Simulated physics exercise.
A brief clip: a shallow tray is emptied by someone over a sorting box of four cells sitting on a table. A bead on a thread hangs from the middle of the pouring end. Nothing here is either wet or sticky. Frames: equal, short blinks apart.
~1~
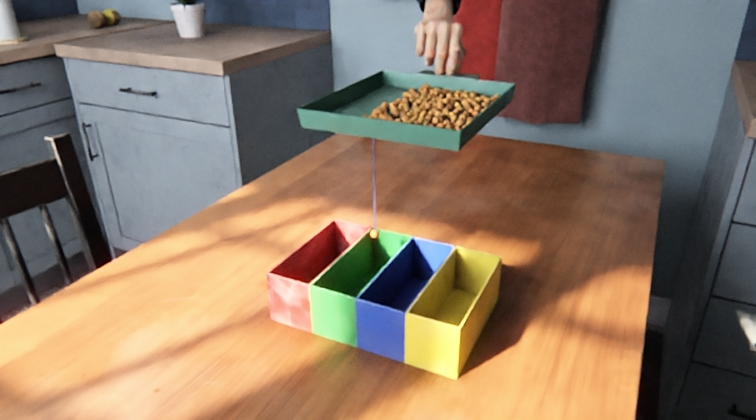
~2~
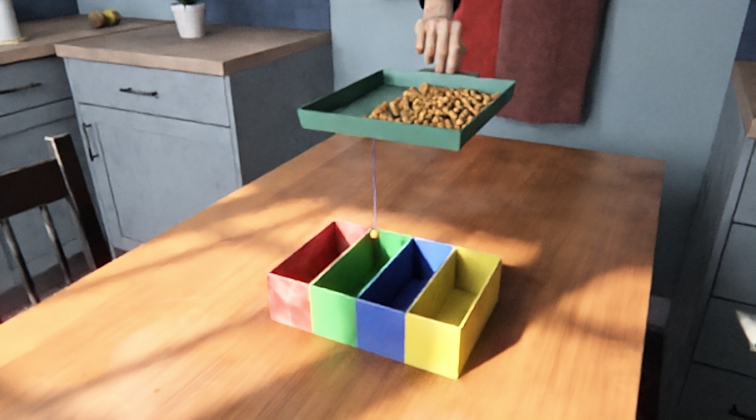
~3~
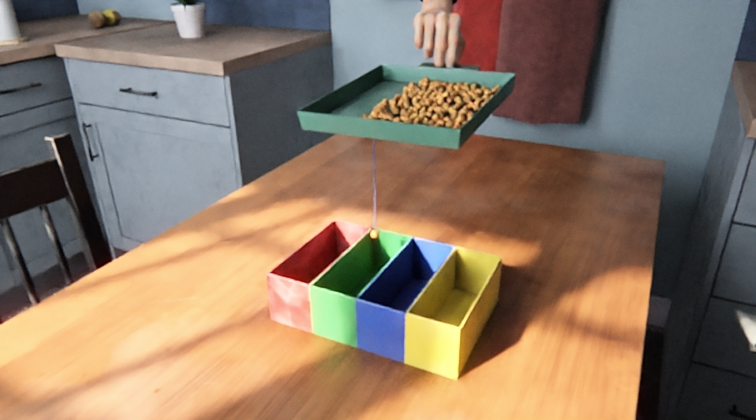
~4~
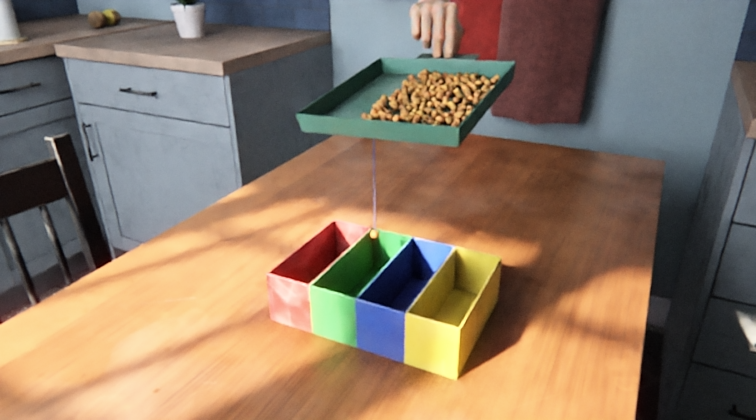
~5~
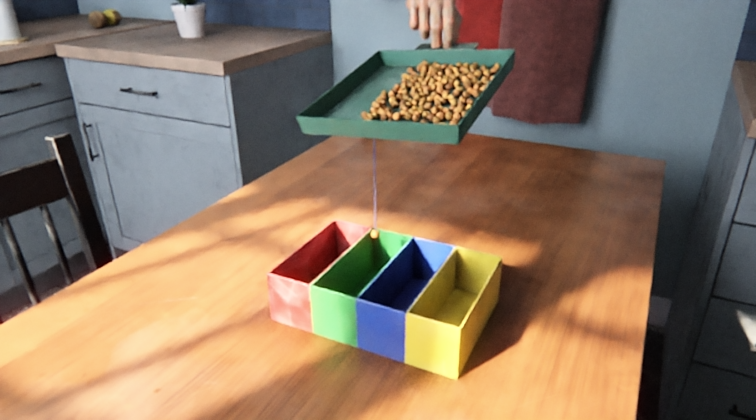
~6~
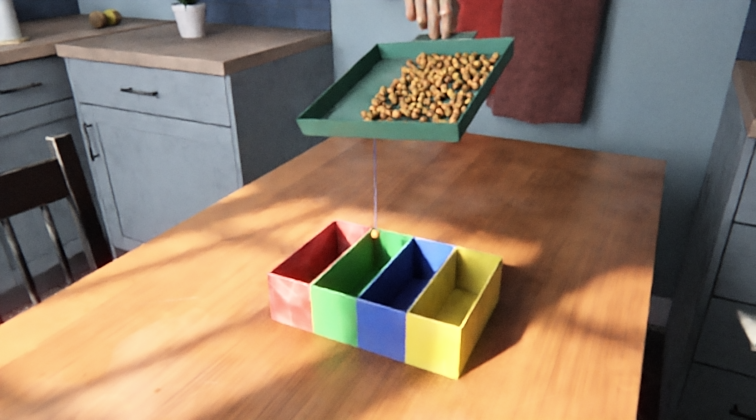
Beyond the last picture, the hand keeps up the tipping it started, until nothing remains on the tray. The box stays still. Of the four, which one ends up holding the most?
The red one.
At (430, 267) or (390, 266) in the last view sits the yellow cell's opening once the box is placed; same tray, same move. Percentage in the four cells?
Some 90 and then some 100 per cent.
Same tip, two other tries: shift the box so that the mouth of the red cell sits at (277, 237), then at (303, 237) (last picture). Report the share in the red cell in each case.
It comes to near 20 per cent the first time and near 50 per cent the second time.
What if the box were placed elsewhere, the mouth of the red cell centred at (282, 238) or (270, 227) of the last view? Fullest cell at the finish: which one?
Try one goes to the green one; try two goes to green.
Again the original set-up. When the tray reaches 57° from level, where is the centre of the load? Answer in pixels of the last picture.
The load is centred around (358, 106).
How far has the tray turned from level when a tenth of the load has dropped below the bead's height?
Roughly 105 degrees from level.
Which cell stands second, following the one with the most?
I'd say the cell in green takes second place.
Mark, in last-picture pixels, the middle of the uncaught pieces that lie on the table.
Close to (282, 275).
Just after the last frame, tray tipped steeply; almost all on the tray; just a few falling or outside the box.
A moment on, tray tipped right over; almost all on the tray; just a few in the red cell; about a tenth falling or outside the box.
Further on, tray tipped past a quarter turn; roughly half in the red cell; roughly a quarter in the green cell; roughly a third falling or outside the box.
When it is over, tray tipped past a quarter turn; roughly half in the red cell; roughly a quarter in the green cell; not one in the yellow cell; not one in the blue cell; roughly a third outside the box.
